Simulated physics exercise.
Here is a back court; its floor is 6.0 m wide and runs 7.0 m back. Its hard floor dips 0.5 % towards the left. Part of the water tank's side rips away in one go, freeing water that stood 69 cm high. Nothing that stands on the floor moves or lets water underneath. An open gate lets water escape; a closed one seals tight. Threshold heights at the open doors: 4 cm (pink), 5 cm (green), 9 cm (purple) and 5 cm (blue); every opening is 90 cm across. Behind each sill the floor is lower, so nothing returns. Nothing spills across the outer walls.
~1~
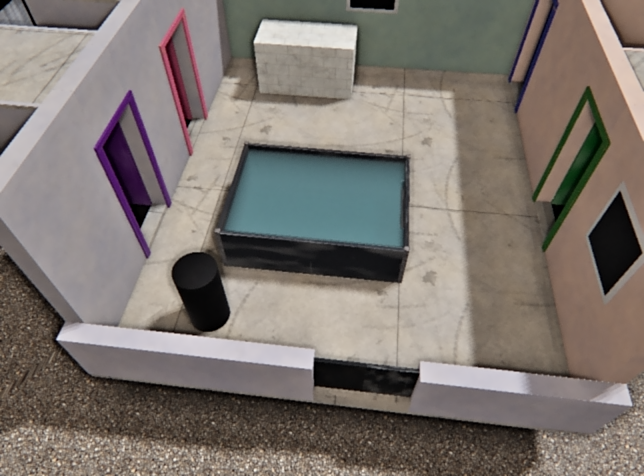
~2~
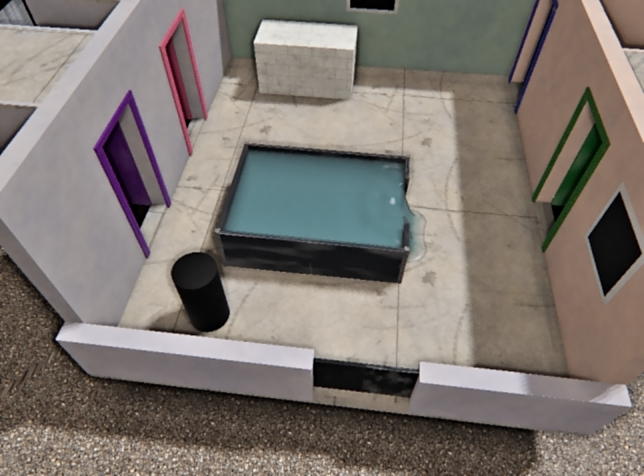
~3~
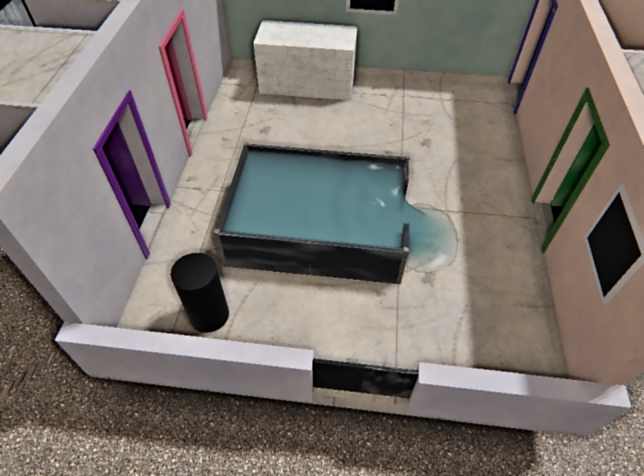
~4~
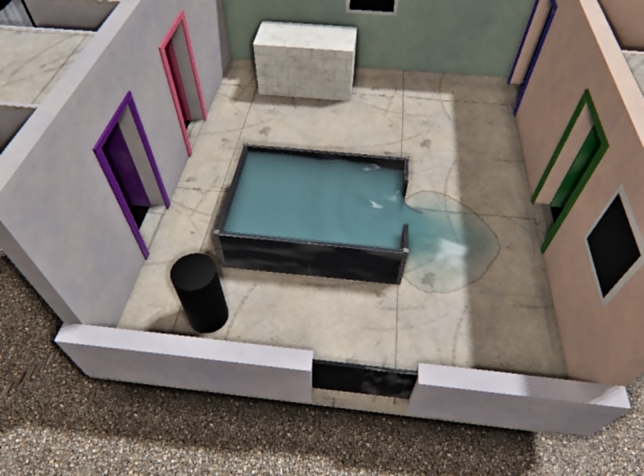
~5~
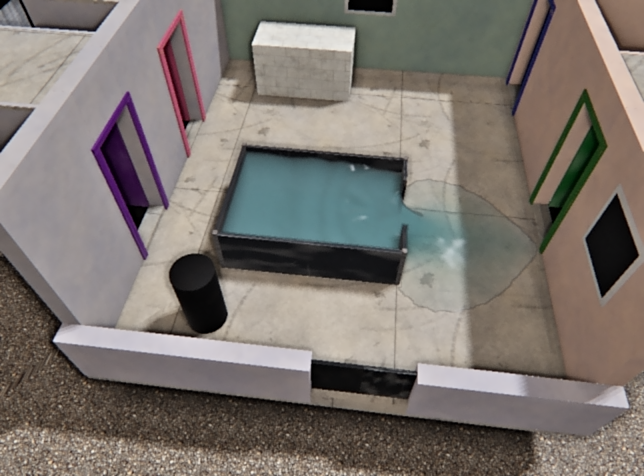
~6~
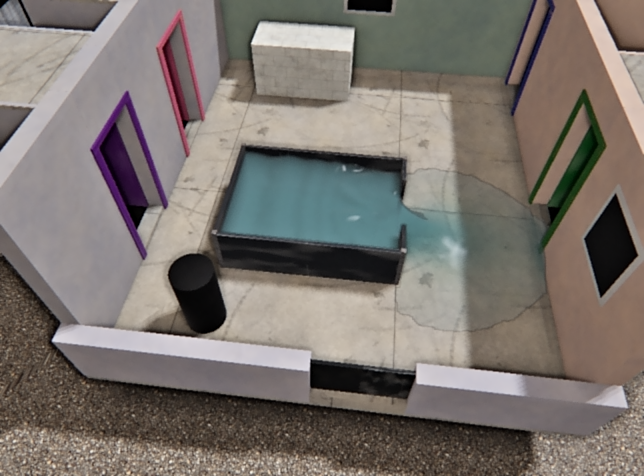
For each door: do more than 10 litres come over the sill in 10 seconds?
Door by door: At the pink door it does not reach the limit; at the green door it goes over the limit; at the purple door it keeps below the limit; at the blue door it exceeds the limit.
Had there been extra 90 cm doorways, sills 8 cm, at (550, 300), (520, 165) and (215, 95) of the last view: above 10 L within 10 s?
In that order: Above, past it, not over.
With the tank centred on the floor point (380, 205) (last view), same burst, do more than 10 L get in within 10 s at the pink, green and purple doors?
Against that limit: Pink under, green past it, purple below.
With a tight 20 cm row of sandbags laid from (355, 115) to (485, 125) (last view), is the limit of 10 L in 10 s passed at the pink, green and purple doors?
Against that limit: Pink below, green past it, purple not over.
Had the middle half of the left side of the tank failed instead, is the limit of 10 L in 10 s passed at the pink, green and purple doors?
Against that limit: Pink above, green not over, purple past it.
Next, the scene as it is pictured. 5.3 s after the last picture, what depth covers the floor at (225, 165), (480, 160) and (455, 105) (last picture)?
About 0, 5 and 3 cm.
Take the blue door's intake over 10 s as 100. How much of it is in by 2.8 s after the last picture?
About 0 per cent.
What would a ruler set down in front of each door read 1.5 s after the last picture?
In cm: Pink 0, green 21, purple 0, blue 4.
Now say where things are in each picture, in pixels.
In the first picture, the water tank at (319, 196) is whole and still, 69 cm deep.
In the second picture, water pours out at (401, 222) and has run 0.5 m, to (413, 258); typically 10 cm deep outside, 69 cm at the water tank's back.
In the third picture, water pours out at (400, 225) and has run 0.9 m, to (452, 250); typically 11 cm deep outside, 69 cm at the water tank's back.
In the fourth picture, the front is at (492, 251), 1.4 m from the gap at (400, 225); 2.0 m2 of floor is under water; 69 cm left at the back of the water tank.
In the fifth picture, the front is at (530, 252), 2.0 m from the gap at (398, 226); 3.4 m2 of floor is under water; 69 cm left at the back of the water tank.
In the sixth picture, water pours out at (398, 225) and has run 2.4 m, to (552, 240); typically 4 cm deep outside, 68 cm at the water tank's back.
Then, 0.7 s after the last picture water covers 20 % of the floor and is deepest (36 cm) near (410, 241); pink door not reached, green door 16 cm at the sill, 79 L in, purple door not reached, blue door not reached.
Then, 1.5 s after the last picture water covers 25 % of the floor and is deepest (34 cm) near (555, 390); pink door not reached, green door 21 cm at the sill, 211 L in, purple door not reached, blue door 4 cm at the sill, 0 L in.
Then, 2.8 s after the last picture water covers 45 % of the floor and is deepest (25 cm) near (557, 404); pink door not reached, green door 19 cm at the sill, 383 L in, purple door not reached, blue door 4 cm at the sill, 0 L in.
Then, 5.3 s after the last picture water covers 65 % of the floor and is deepest (16 cm) near (557, 404); pink door not reached, green door 15 cm at the sill, 552 L in, purple door 8 cm at the sill, 0 L in, blue door 6 cm at the sill, 7 L in.
Then, 9.3 s after the last picture water covers 95 % of the floor and is deepest (11 cm) near (105, 352); pink door 3 cm at the sill, 0 L in, green door 9 cm at the sill, 654 L in, purple door 8 cm at the sill, 2 L in, blue door 6 cm at the sill, 20 L in.
